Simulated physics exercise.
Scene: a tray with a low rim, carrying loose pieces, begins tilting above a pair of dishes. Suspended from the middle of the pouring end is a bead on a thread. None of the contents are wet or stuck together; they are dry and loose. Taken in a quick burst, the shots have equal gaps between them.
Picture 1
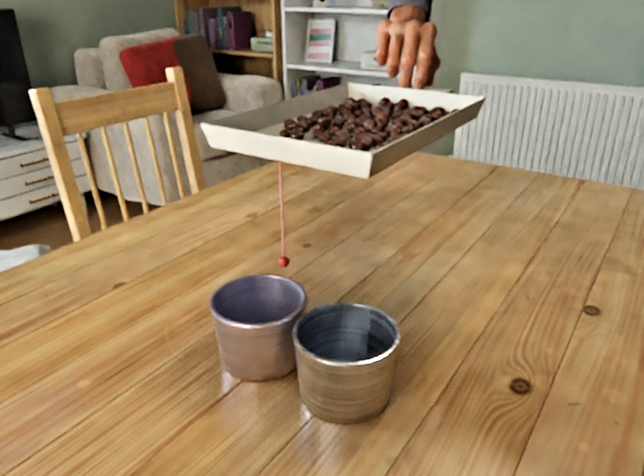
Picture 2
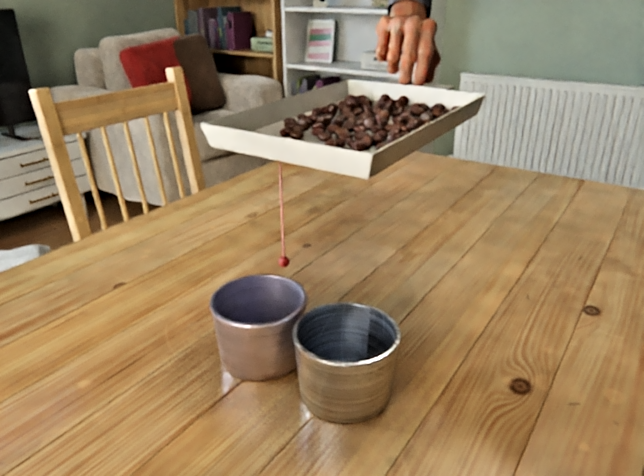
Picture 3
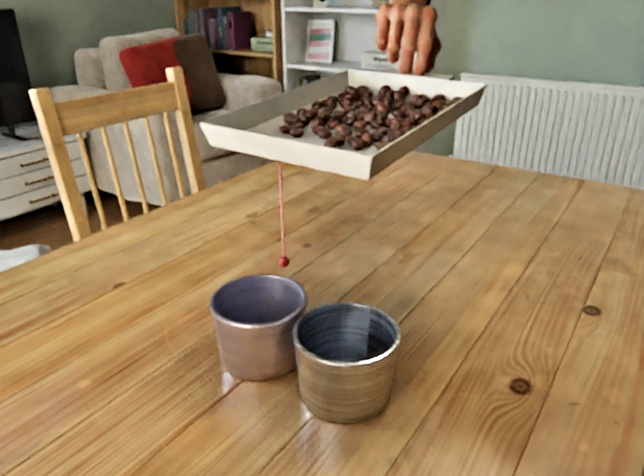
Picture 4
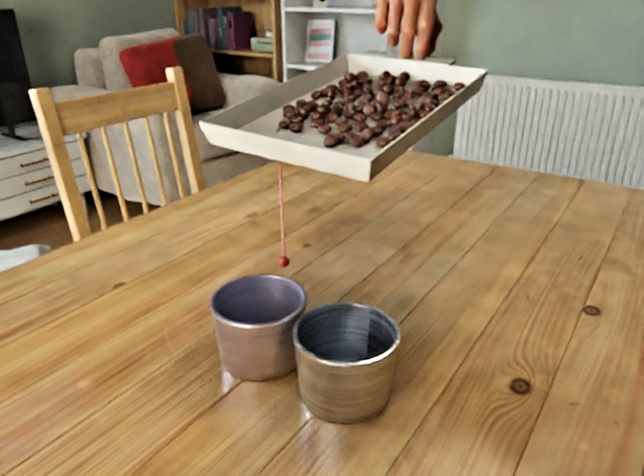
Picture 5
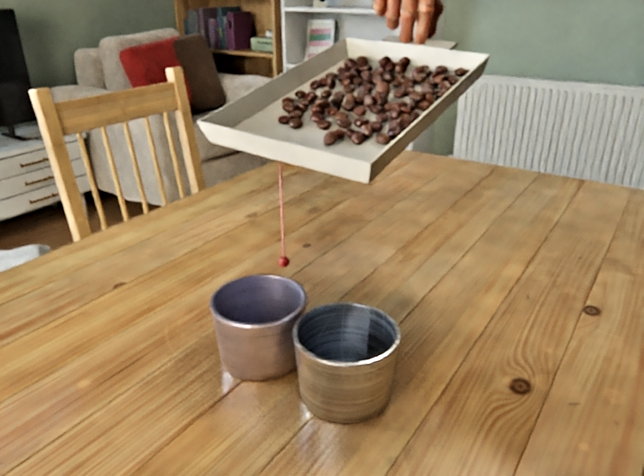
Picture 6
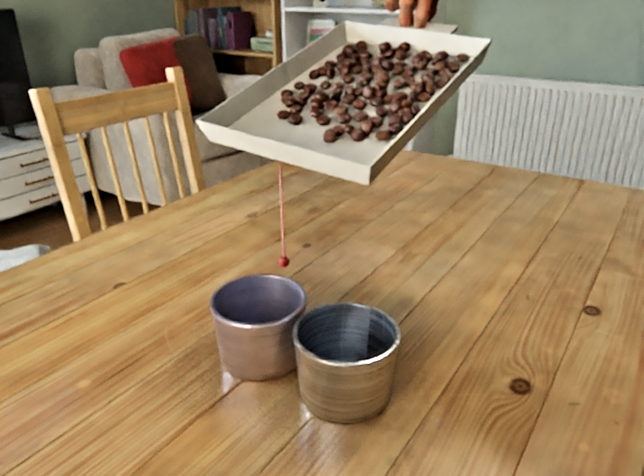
Hand tilting a pale tray of loose dark brown pieces steadily towards its lower right corner above two cups on a wooden table.
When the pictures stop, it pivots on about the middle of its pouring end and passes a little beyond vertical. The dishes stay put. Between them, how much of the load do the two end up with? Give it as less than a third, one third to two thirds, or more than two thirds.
The two end up with more than two thirds of the load.
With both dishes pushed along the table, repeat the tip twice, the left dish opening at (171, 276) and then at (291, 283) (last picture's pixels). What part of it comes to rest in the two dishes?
I'd expect some 30 percent, and then some 30 percent.
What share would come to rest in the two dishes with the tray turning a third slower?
I'd expect near 90 per cent.
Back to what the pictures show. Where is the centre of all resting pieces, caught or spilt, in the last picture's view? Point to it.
Somewhere close to (310, 371) in the last picture.
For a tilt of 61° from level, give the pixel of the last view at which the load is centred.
I'd put the middle of the pieces at roughly (318, 141).
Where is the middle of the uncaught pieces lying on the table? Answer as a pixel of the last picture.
Centre, final frame: Roughly (245, 406).
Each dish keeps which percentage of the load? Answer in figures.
The left dish holds 40 % and the right dish holds 50 %.
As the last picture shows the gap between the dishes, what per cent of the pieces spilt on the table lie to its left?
It comes to 70 per cent or so.
Soon after the last picture, tray tipped steeply; nearly all on the tray; a small part in the air.
A little later, tray tipped past a quarter turn; about half on the tray; about a quarter in the right dish; a small part in the left dish; a small part outside both; a small part in the air.
Later still, tray tipped past a quarter turn; about half in the right dish; about a third in the left dish; about a quarter outside both.
At rest, tray tipped past a quarter turn; about half in the right dish; about a third in the left dish; about a quarter outside both.
